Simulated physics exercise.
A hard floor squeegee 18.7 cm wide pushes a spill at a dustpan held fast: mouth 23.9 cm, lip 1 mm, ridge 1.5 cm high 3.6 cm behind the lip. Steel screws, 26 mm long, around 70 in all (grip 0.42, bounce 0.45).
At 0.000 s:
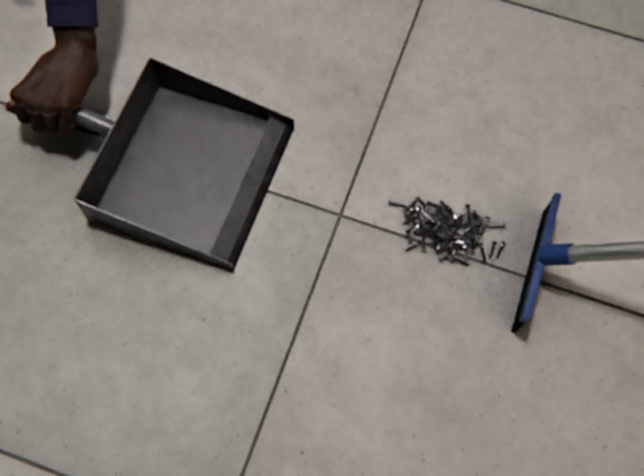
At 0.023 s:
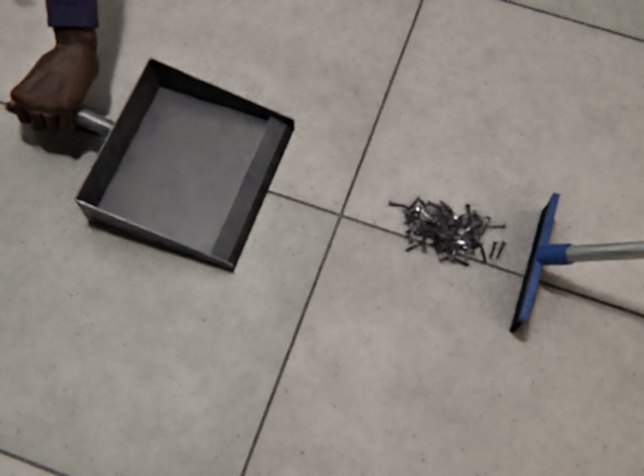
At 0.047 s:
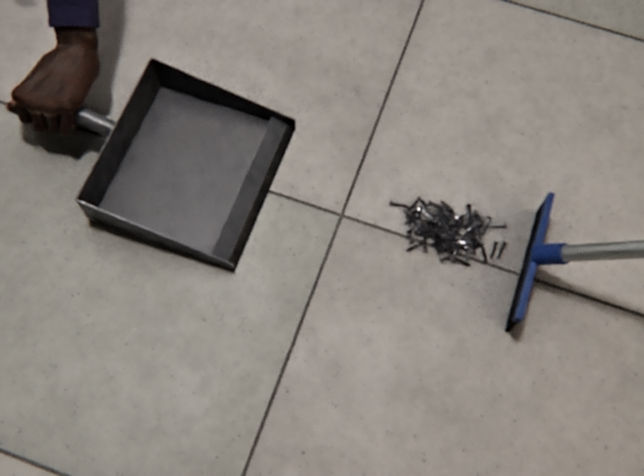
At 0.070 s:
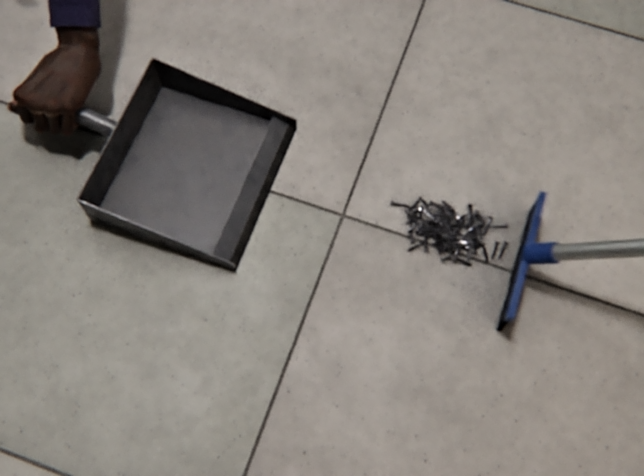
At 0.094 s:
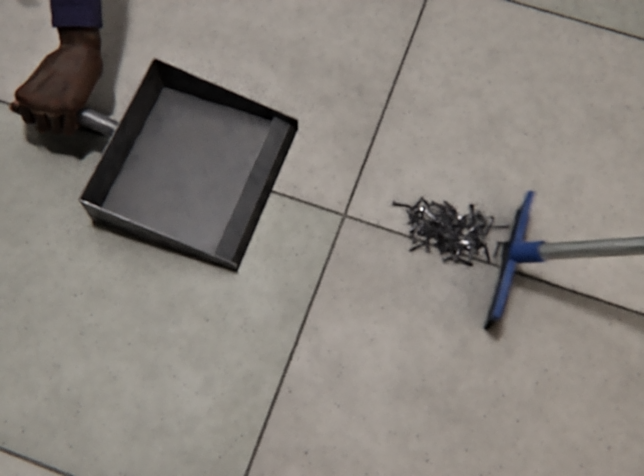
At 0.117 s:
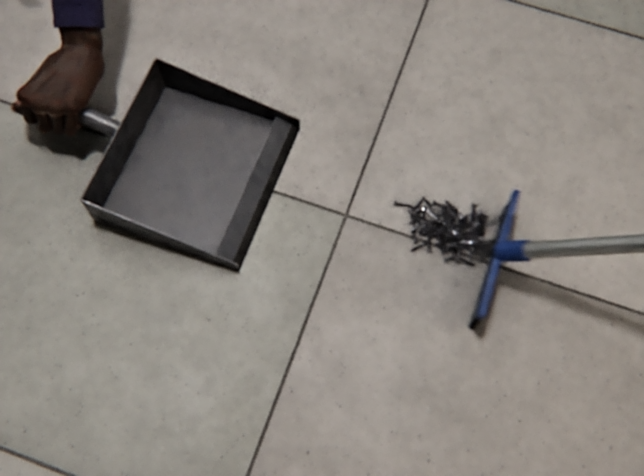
A blue squeegee with a metal handle slid a short way left across the grey tiles and into the edge of a pile of small screws, while a hand held a dark dustpan still.
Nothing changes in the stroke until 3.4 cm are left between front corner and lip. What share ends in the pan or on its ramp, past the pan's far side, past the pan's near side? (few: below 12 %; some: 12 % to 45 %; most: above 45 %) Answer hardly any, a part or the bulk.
Pan: A part, far side: Hardly any, near side: Hardly any.
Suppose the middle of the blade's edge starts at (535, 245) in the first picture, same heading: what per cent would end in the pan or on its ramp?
Some 40 per cent.
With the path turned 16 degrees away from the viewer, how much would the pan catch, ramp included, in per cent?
It would be near 45 per cent.
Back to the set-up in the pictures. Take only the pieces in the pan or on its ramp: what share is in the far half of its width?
Roughly 40 per cent.
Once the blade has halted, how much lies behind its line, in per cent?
Some 10 per cent.
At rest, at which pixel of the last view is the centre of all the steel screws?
Around (273, 200).
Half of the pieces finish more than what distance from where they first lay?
Some 26 cm.
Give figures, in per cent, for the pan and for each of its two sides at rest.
Pan 35, far side 0, near side 5.
After 0.28 s, middle of the blade 17 cm from the lip; 0 % over the lip, far side 0 %, near side 0 %.
After 0.39 s, middle of the blade 7 cm from the lip; 0 % over the lip, far side 0 %, near side 0 %.
After 0.63 s, middle of the blade 3 cm from the lip; 40 % over the lip, far side 5 %, near side 5 %.
At rest (1.8 s), pan 35 %, far side 0 %, near side 5 %, in front of the lip or behind the blade 65 %.
